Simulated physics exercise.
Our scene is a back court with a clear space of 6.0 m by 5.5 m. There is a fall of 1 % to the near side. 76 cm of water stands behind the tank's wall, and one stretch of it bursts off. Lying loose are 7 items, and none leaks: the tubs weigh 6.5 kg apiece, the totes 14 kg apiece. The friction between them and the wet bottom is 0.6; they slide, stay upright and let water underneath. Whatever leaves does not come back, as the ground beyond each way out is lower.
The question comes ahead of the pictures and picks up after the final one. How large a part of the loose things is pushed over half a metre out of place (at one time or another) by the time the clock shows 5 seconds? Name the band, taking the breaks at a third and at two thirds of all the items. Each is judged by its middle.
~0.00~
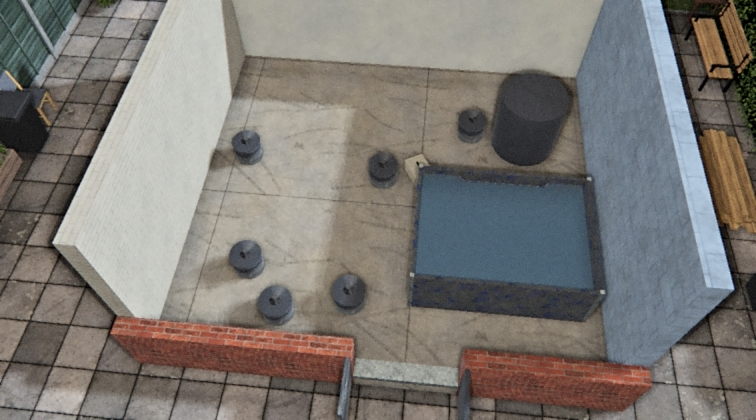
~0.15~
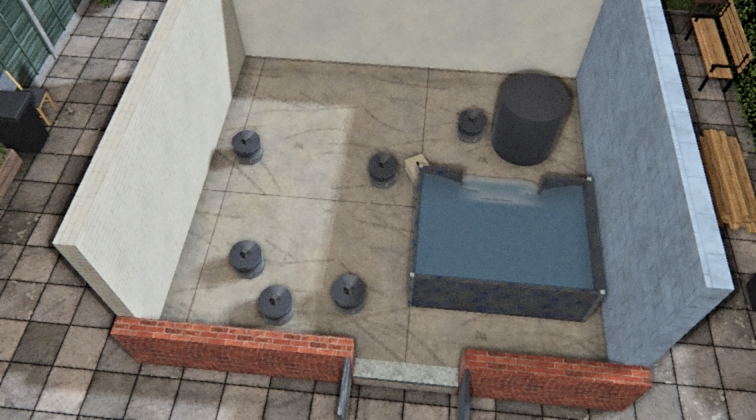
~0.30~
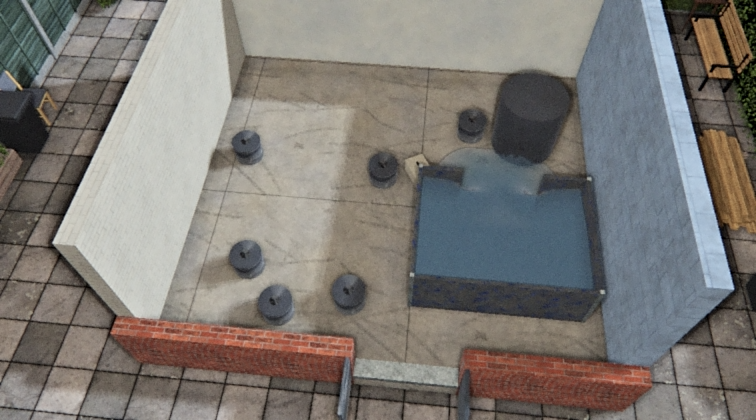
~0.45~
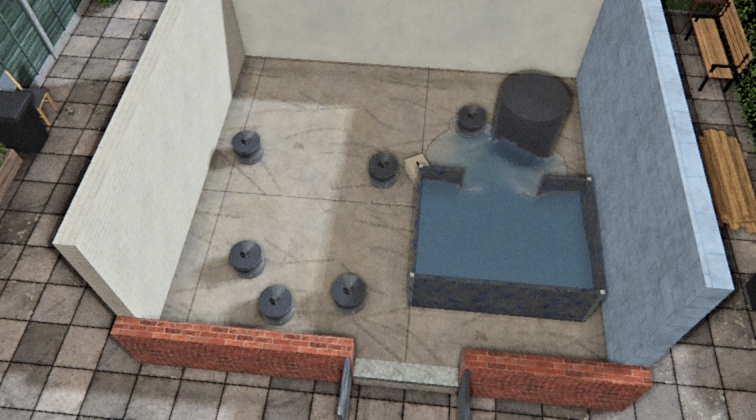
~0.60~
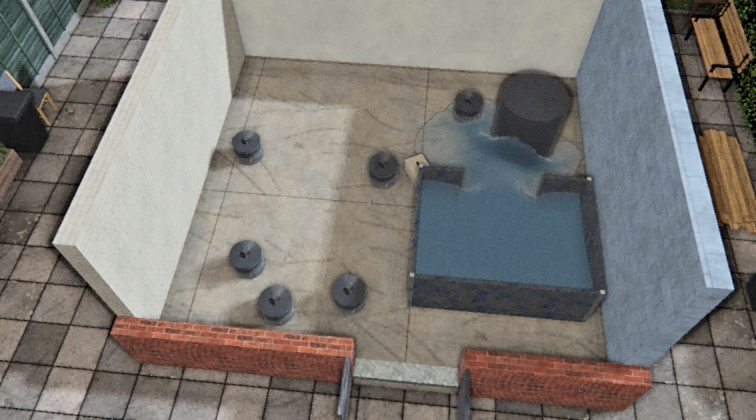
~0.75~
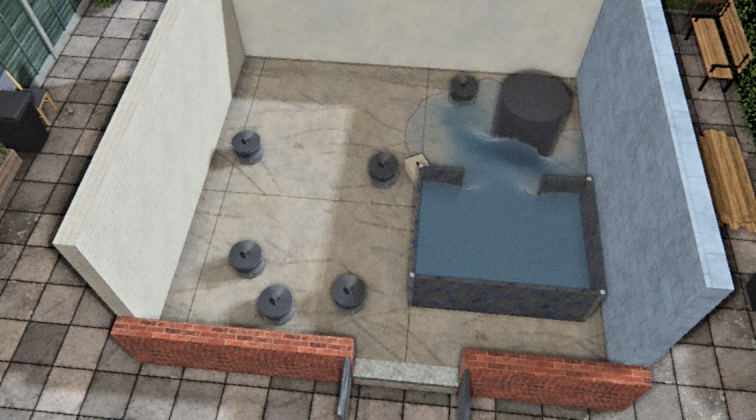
I reckon it won't get to one third.
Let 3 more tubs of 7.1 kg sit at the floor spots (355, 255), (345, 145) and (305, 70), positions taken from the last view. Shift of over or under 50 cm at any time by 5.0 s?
In that order: Under, less, over.
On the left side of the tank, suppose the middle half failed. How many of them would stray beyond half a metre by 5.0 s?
In that case the number is 4.
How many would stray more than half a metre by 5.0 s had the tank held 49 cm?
Then it comes to 1.
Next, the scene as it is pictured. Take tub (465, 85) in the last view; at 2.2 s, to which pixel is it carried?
Around (406, 53).
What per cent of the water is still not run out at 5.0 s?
Some 100 per cent remains.
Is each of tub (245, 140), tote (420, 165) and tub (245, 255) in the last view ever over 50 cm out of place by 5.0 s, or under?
One by one: Above the line; below the line; below the line.
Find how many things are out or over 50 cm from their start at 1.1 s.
1 in all.
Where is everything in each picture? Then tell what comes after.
The first picture shows a tub at (473, 119) rests on the ground; a tub at (275, 300), on the bottom; water covers 3.8 m2; 0 of 7 have shifted.
The second picture shows a tub at (473, 119) rests on the ground; a tub at (275, 300) rests on the ground; 4.6 m2 under water; 0 of 7 have shifted.
The third picture shows a tub at (473, 119) rests on the ground; a tub at (275, 300), on the bottom; 5.4 m2 under water; 0 of 7 have shifted.
The fourth picture shows a tub at (472, 115) rests on the ground, 9 cm from its start; a tub at (275, 300), on the bottom; 6.0 m2 under water; 1 of 7 have shifted.
The fifth picture shows a tub at (469, 100), on the bottom, 40 cm from its start; a tub at (275, 300) rests on the ground; 6.9 m2 under water; 1 of 7 have shifted.
The sixth picture shows a tub at (464, 85) rests on the ground, 76 cm from its start; a tub at (275, 300) rests on the ground; 8.0 m2 under water; 1 of 7 have shifted.
After 1.1 s 1 of 7 are over 50 cm from their spots; 1 afloat.
After 2.2 s 1 of 7 are over 50 cm from their spots; 1 afloat.
After 3.5 s 1 of 7 are over 50 cm from their spots; 1 afloat.
After 5.0 s 2 of 7 are over 50 cm from their spots, and 2 have been at some point; 1 afloat.
